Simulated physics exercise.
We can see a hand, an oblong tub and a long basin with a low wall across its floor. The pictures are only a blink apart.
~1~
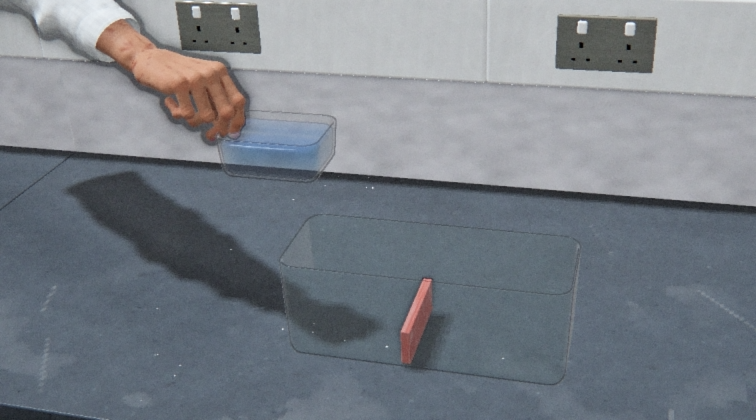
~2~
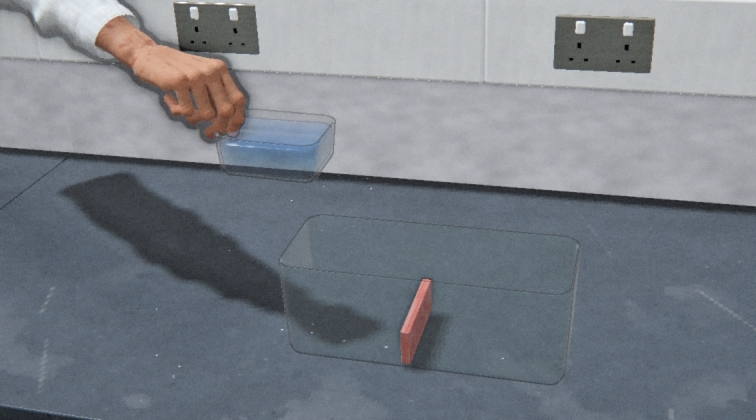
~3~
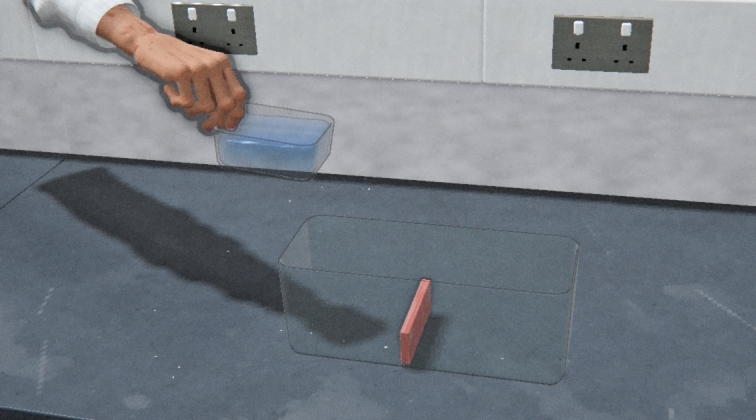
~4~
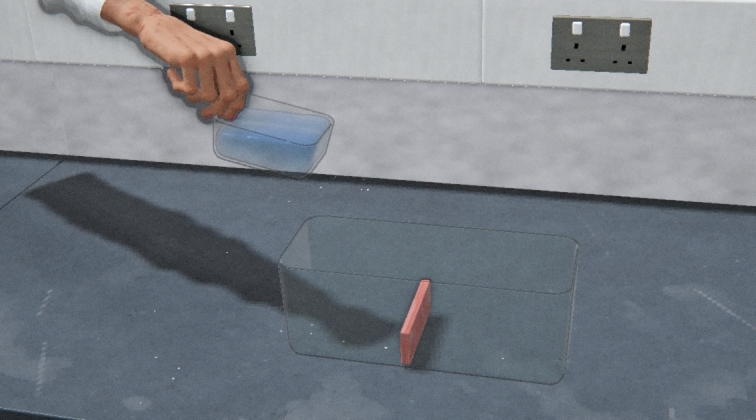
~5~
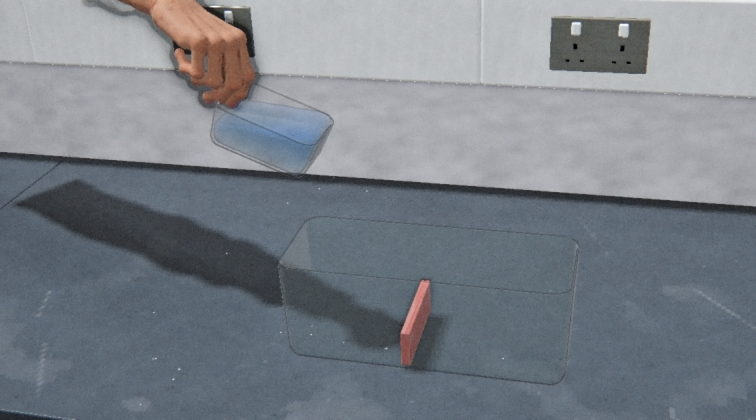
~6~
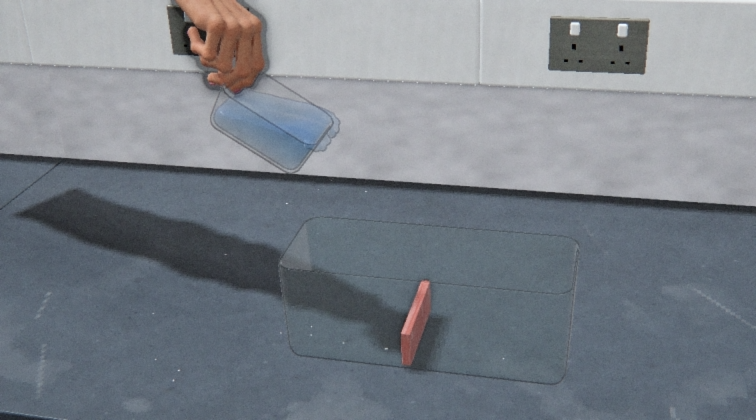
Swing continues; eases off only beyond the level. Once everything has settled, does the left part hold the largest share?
It is the part on the right.
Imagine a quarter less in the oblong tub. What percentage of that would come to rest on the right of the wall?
I'd reckon close to 70 %.
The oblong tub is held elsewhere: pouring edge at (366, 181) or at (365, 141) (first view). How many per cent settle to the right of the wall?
It would come to near 85 per cent, and then near 85 per cent.
A moment on, the tilt is 90° and 19 per cent is still to pour, 13 is left of the wall and 0 right of it.
Next, the tilt is 95° and 2 per cent is still to pour, 13 is left of the wall and 75 right of it.
Then the tilt is 95° and 0 per cent is still to pour, 21 is left of the wall and 74 right of it.
Later the tilt is 95° and 0 per cent is still to pour, 24 is left of the wall and 74 right of it.
At rest 24 per cent lies left of the wall, 74 right of it and 2 outside.
